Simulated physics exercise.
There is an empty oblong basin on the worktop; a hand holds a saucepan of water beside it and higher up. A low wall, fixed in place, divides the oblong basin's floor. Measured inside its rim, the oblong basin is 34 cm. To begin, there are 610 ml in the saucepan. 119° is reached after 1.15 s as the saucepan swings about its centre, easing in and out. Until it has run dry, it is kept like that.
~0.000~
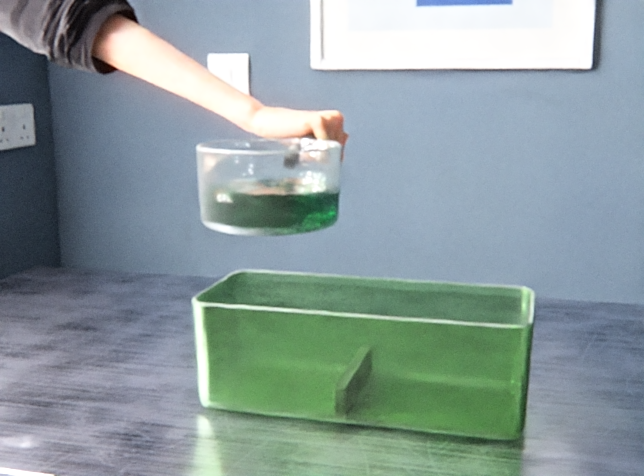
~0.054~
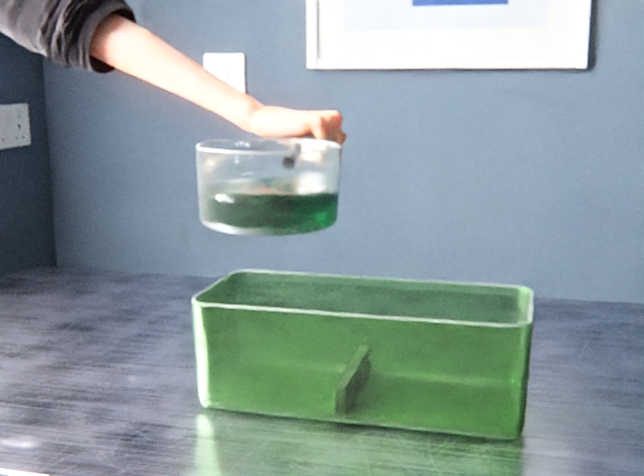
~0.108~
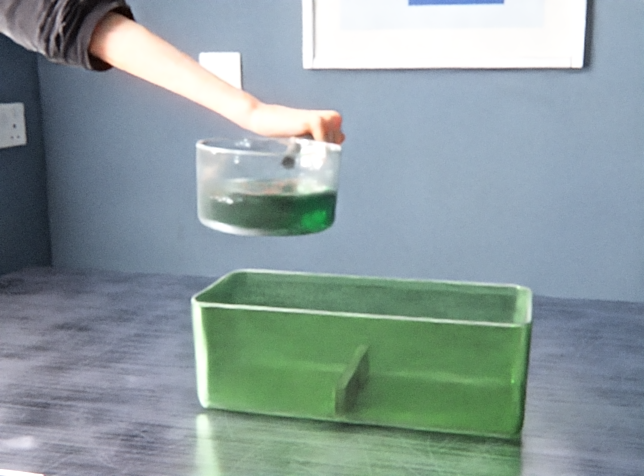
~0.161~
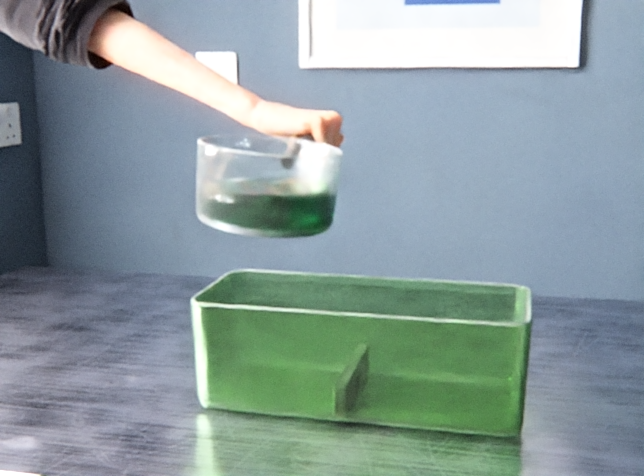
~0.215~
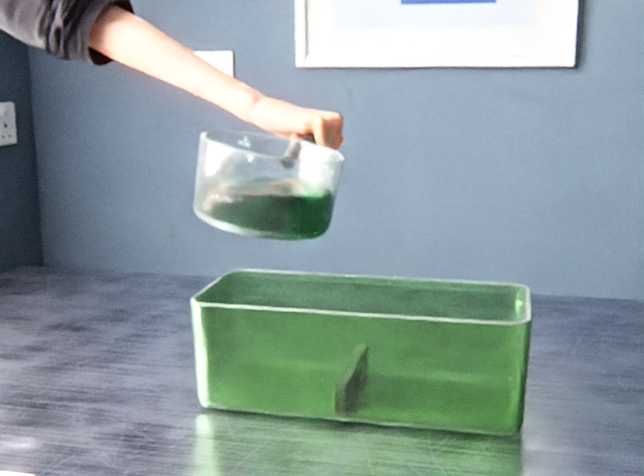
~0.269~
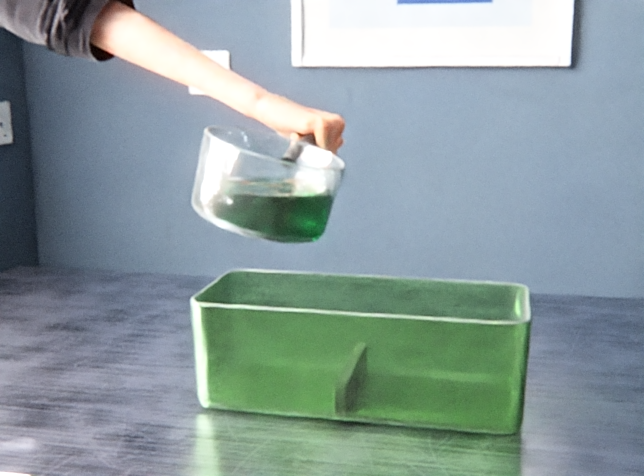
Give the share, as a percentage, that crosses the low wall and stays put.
Around 63 %.
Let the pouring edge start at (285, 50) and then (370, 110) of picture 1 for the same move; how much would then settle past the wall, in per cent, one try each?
Roughly 30 per cent the first time and 90 per cent the second.
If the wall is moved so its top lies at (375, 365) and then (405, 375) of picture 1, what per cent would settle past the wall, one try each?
It comes to 40 per cent, and then 10 per cent.
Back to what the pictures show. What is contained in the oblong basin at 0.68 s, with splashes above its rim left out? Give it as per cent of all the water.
Around 10 percent.
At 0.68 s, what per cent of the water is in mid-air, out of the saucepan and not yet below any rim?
Some 28 per cent, I reckon.
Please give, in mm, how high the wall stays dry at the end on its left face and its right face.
About 24 mm on the left, about 18 mm on the right.
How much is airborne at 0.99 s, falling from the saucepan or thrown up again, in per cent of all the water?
About 7 per cent.
After 0.68 s the tilt is 77° and 63 per cent is still to pour, 0 is left of the wall and 9 right of it.
After 0.99 s the tilt is 113° and 9 per cent is still to pour, 23 is left of the wall and 61 right of it.
After 1.30 s the tilt is 119° and 0 per cent is still to pour, 37 is left of the wall and 63 right of it.
After 1.65 s the tilt is 119° and 0 per cent is still to pour, 37 is left of the wall and 63 right of it.
In the end 37 per cent lies left of the wall, 63 right of it and 0 outside.
